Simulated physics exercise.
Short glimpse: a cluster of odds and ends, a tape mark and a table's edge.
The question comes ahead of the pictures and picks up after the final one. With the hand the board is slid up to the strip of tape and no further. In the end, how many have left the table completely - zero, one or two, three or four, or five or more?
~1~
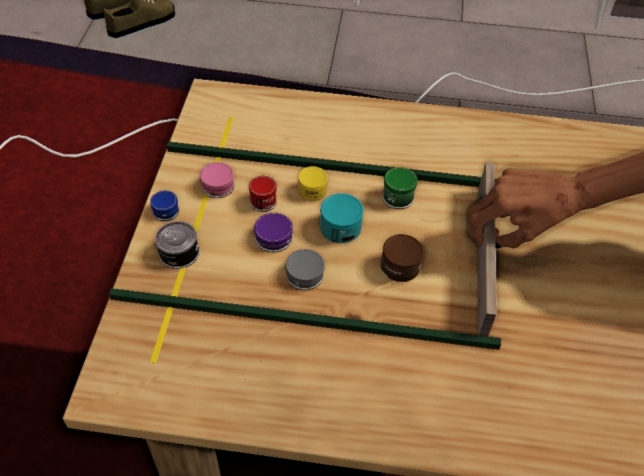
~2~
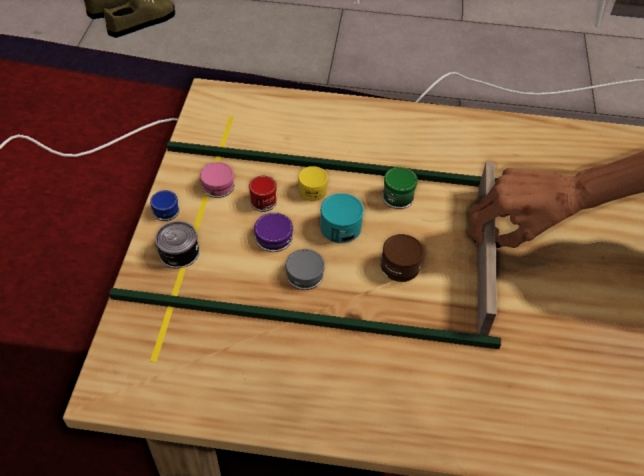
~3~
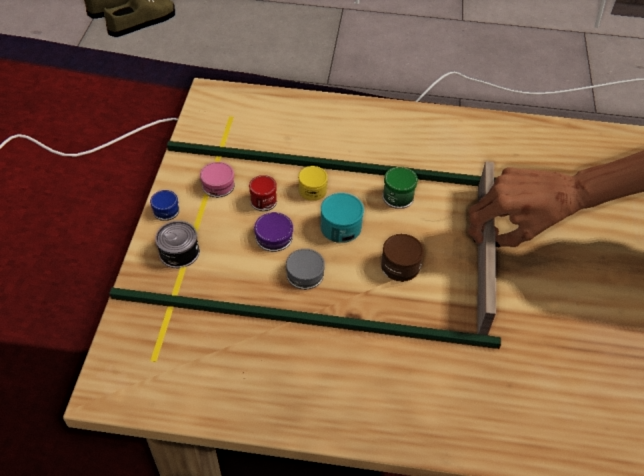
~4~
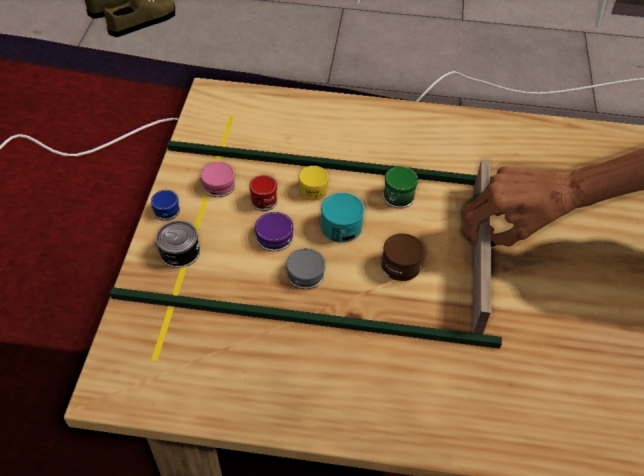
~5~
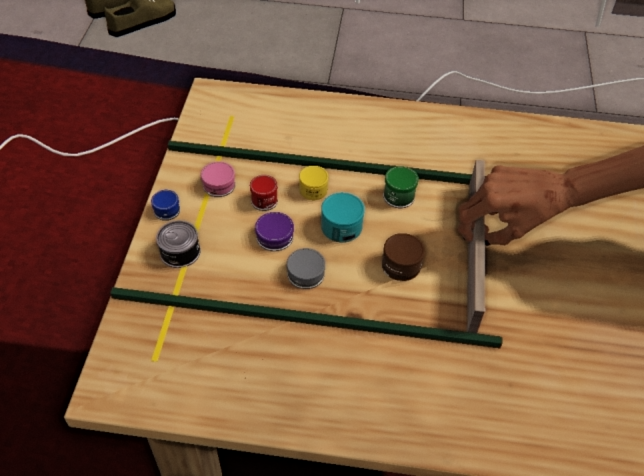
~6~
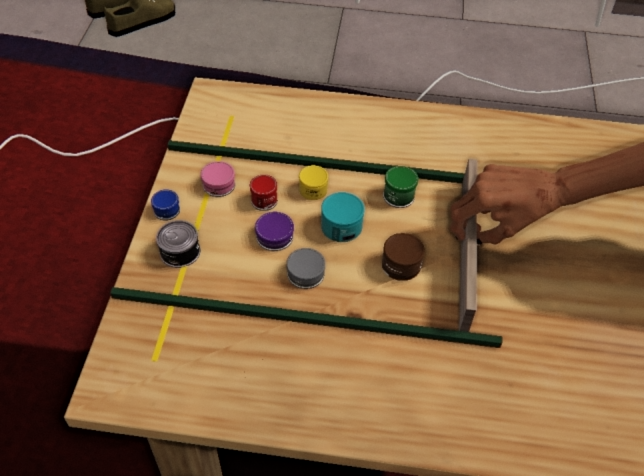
In the end, one or two have left it.
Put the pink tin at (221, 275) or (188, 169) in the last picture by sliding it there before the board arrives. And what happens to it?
In the two tries the pink tin is not knocked off and ends up below, in that order.
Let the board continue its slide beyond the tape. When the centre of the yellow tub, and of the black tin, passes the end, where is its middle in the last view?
I reckon its middle sits around (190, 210) and then around (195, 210).
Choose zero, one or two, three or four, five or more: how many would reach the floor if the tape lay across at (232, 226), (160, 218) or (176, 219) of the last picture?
Taking the three places in turn, it would be zero; at least five; five or over.
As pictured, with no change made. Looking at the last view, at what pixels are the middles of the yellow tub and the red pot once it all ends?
You'll find the yellow tub at roughly (171, 154) and the red pot at roughly (172, 172).
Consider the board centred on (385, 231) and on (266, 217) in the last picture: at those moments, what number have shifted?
The counts are 2 and 8.
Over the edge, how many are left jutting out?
The count would be 3.
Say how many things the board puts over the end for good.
Counted up, you get 2.
Soon after, none off yet; blue tin at rest near (166, 205); black tin at rest near (179, 244); pink tin at rest near (218, 179).
At rest, the number that fall off is one or two; fallen, pink tin and blue tin.
